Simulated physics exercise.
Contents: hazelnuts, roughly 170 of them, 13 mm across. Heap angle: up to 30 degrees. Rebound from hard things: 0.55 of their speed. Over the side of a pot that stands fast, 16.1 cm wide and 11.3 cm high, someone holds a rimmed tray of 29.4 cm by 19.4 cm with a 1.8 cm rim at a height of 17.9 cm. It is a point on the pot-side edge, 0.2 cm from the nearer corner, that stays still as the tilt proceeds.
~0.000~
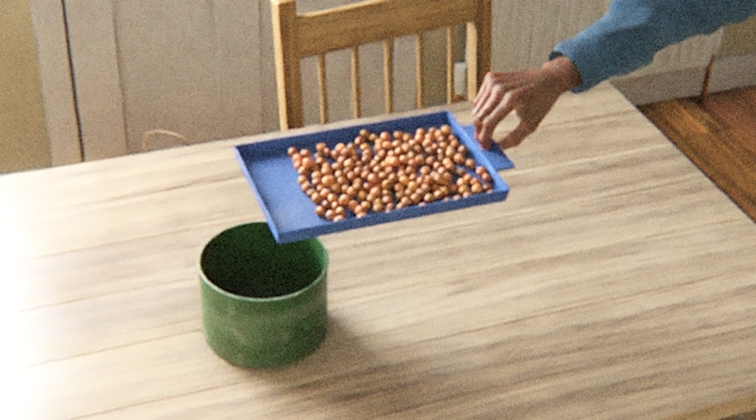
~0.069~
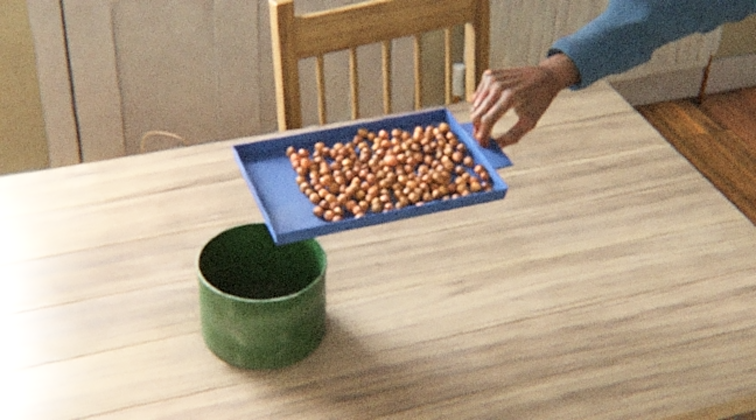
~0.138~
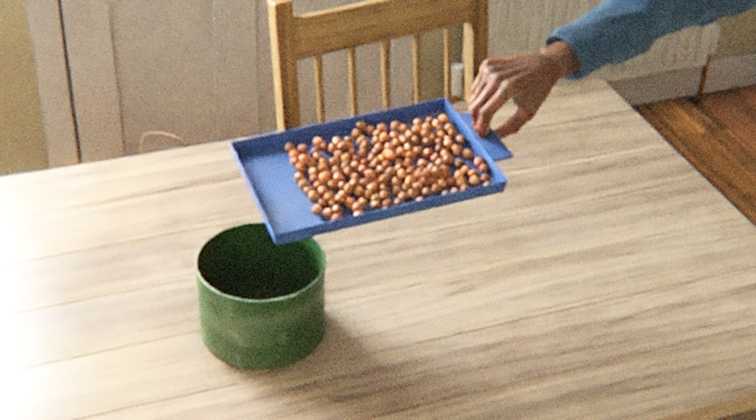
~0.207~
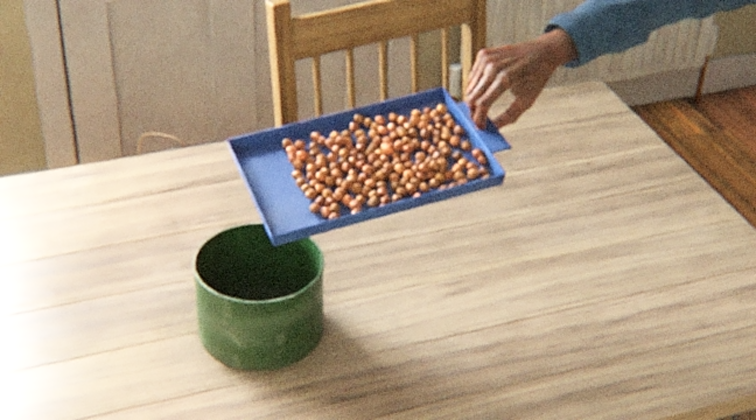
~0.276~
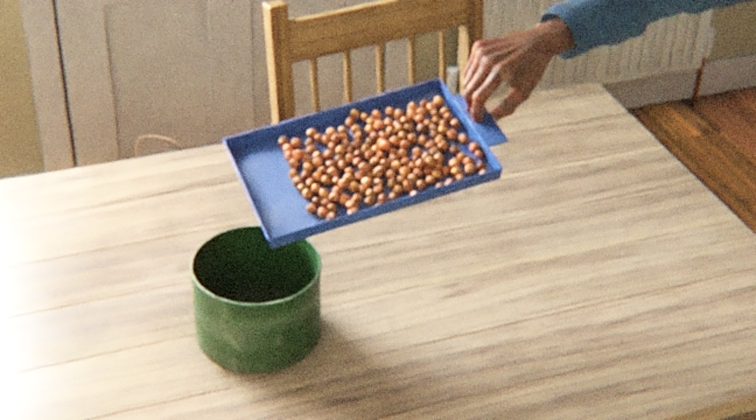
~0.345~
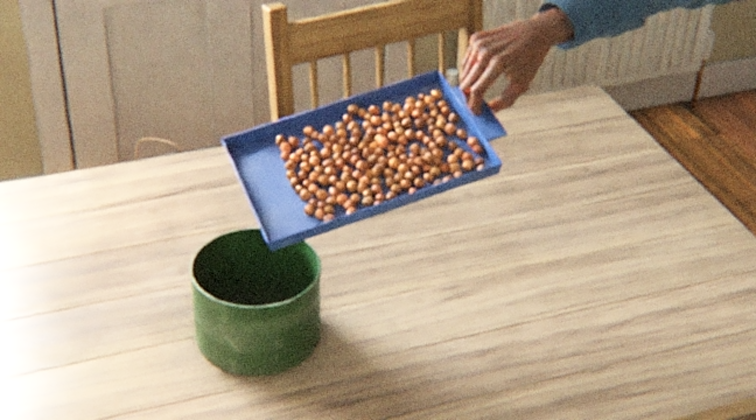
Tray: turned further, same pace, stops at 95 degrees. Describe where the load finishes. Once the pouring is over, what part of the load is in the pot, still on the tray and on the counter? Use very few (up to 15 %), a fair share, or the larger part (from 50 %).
Pot: Very few, left on the tray: Very few, counter: The larger part.
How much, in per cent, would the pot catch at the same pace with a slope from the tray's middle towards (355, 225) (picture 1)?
Around 0 percent of them.
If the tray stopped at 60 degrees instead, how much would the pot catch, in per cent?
Pot share: About 0 per cent.
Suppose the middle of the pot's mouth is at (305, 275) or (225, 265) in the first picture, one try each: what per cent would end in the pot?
First try about 10 per cent, second try about 30 per cent.
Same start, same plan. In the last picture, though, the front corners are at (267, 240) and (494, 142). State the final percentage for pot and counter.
Pot 30 % / counter 70 %.
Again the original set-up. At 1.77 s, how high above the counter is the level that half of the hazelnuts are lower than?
Height: Around 30 cm.
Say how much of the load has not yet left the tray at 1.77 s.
It works out to near 100 per cent of the load.
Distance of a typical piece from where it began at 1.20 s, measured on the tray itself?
About 7 cm.
After 1.20 s, tilt 51 degrees; the tray holds 100 %, the pot 0 %.
After 1.77 s, tilt 77 degrees; the tray holds 100 %, the pot 0 %.
Then, at 2.39 s, tilt 95 degrees; the tray holds 15 %, the pot 0 %.
In the end, at 3.8 s, pot 5 %, tray 0 %, counter 95 %.
